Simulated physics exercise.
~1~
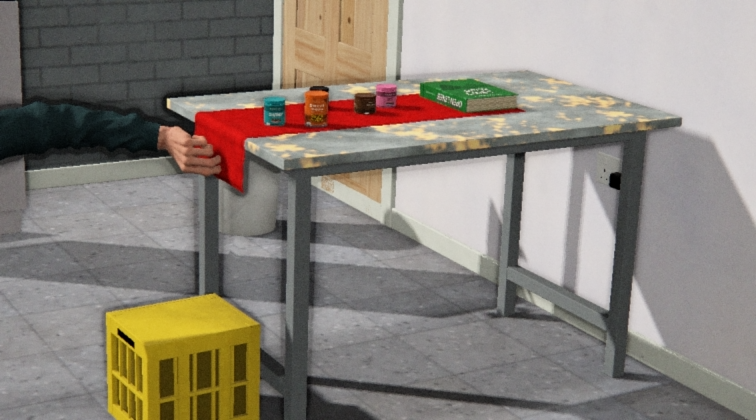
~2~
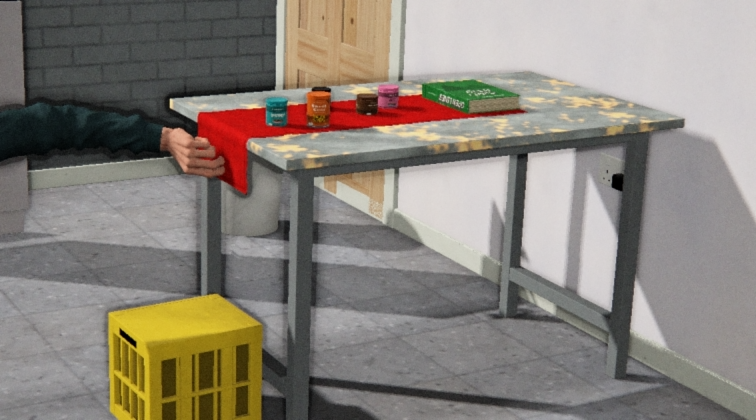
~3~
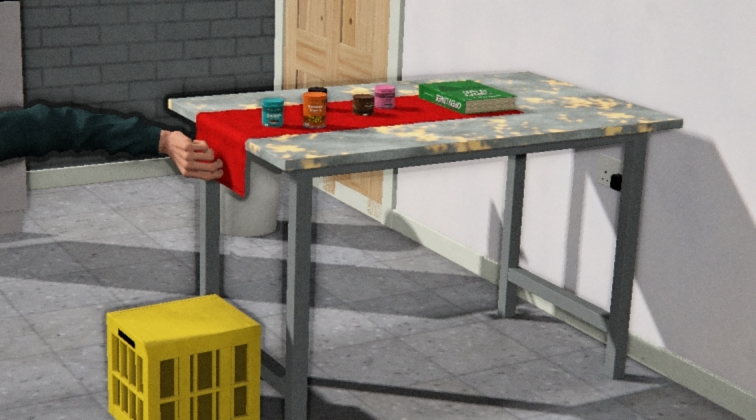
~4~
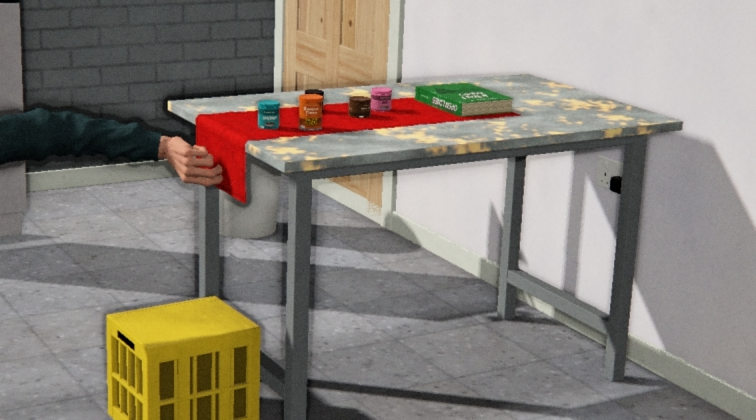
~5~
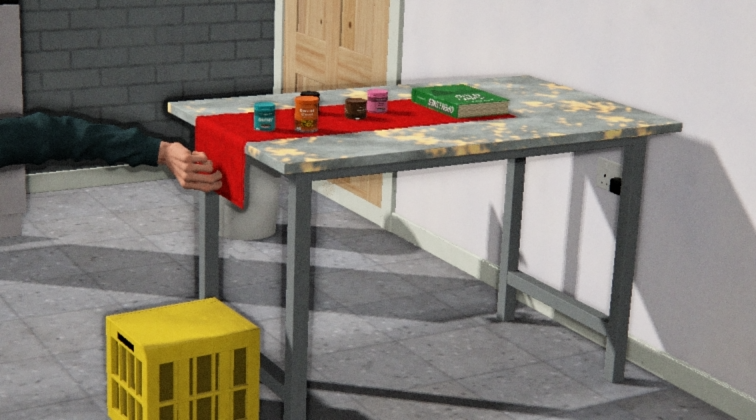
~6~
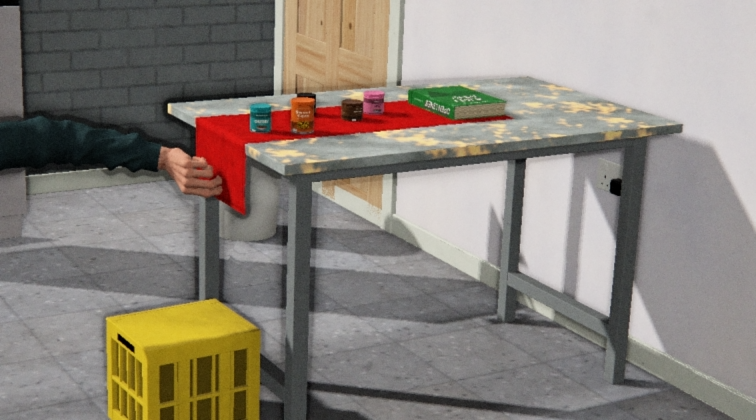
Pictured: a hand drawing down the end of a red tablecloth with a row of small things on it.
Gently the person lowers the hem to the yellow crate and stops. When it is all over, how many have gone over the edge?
Count: Three.
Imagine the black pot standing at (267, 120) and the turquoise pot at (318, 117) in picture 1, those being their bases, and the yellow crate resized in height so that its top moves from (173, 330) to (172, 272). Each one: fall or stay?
The black pot is lost; the turquoise pot stays aboard.
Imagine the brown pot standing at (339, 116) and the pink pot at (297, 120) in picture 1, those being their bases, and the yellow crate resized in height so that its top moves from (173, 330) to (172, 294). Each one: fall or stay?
The brown pot stays put, the pink pot is lost.
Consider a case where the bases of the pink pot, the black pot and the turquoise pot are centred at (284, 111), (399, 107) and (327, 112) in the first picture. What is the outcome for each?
Pink pot: Gone off. Black pot: Still up. Turquoise pot: Gone off.
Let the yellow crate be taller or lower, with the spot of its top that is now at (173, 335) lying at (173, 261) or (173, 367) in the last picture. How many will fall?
We'd see 1, then 4.
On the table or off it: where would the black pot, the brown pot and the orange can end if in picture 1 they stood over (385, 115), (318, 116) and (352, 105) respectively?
Record - black pot retained; brown pot lost; orange can retained.
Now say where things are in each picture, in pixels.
Hem (244, 193); turquoise pot (275, 99); orange can (317, 93); black pot (319, 88); brown pot (365, 95); pink pot (387, 86); top of the crate (173, 330), in the first frame.
Hem (247, 194); turquoise pot (277, 99), in the second frame.
Hem (244, 197); orange can (315, 94), in the third frame.
Hem (246, 203); black pot (314, 91); top of the crate (173, 333), in the fourth frame.
Hem (243, 209); brown pot (356, 100), in the fifth frame.
Hem (245, 215); turquoise pot (261, 106); orange can (303, 100); black pot (307, 94); brown pot (353, 101); pink pot (374, 92), in the sixth frame.
Soon after, hem near (218, 230); all still up.
After that, hem near (216, 271); turquoise pot gone.
And then, hem on the crate; turquoise pot, orange can and black pot gone.
In the end, hem on the crate; turquoise pot, orange can and black pot gone. Over the edge go three.
